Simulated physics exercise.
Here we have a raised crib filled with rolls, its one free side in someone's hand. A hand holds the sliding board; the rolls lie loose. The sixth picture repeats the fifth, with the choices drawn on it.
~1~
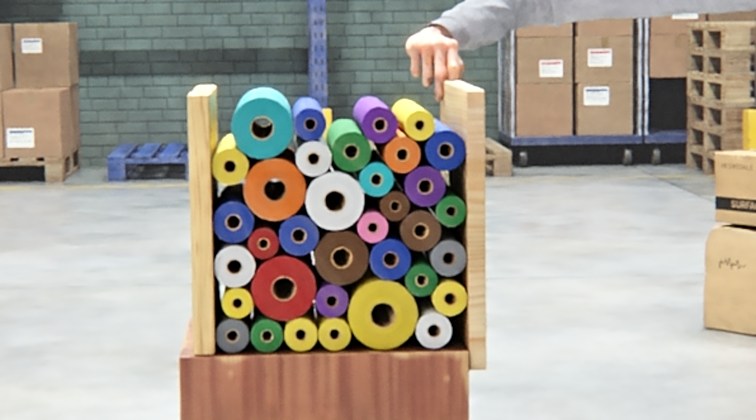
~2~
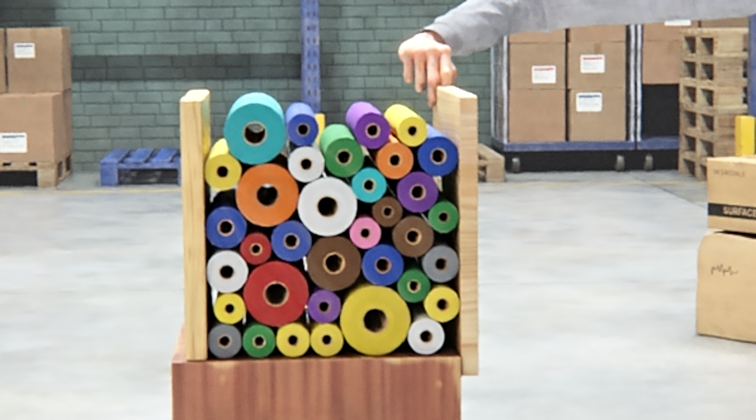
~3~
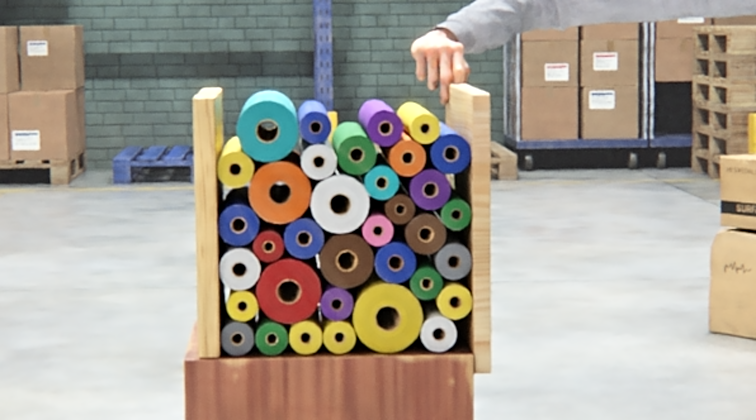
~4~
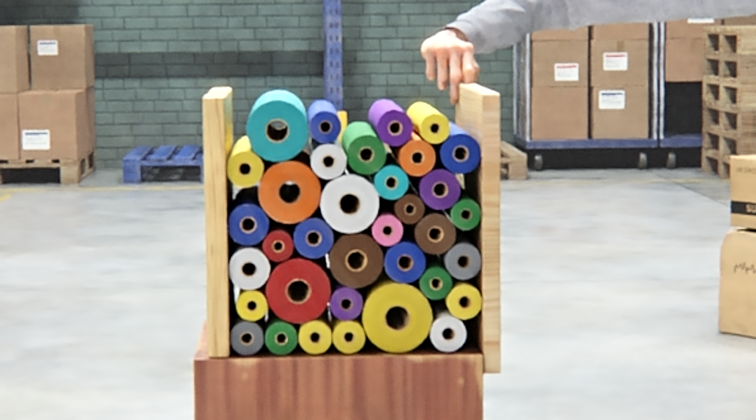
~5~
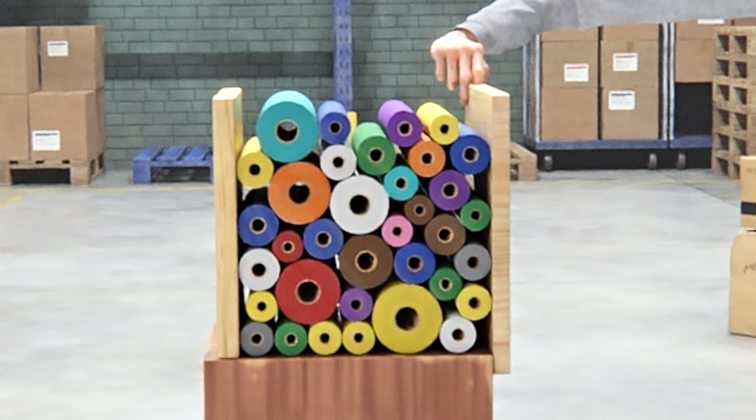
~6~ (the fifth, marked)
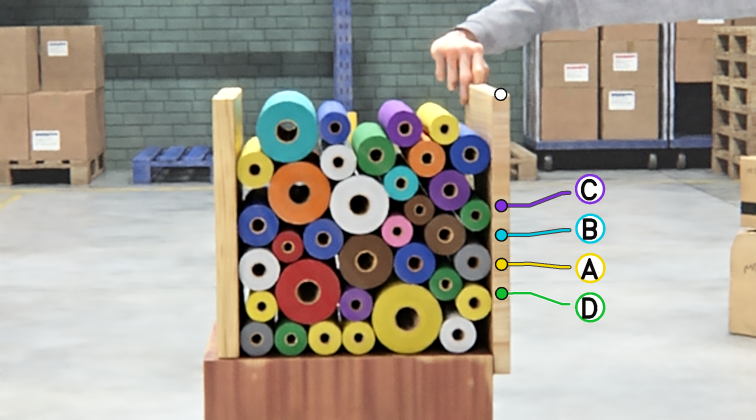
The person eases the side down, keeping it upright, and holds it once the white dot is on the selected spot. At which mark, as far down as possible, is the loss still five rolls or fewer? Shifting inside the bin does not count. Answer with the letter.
The answer is mark B.
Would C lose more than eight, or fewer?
At C, fewer than eight.
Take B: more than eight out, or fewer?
Fewer than eight.
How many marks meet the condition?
The number is two.
On the marked copy, A at (502, 264); B at (502, 235); C at (501, 206); D at (502, 293); the white dot at (501, 95).
Following B. Soon after the start, top of the board (491, 158).
Later, top of the board (492, 231).
In the end, top of the board (492, 234), three out over the board.
As for the rest, A six out over the board; C two out over the board; D more than five out over the board.
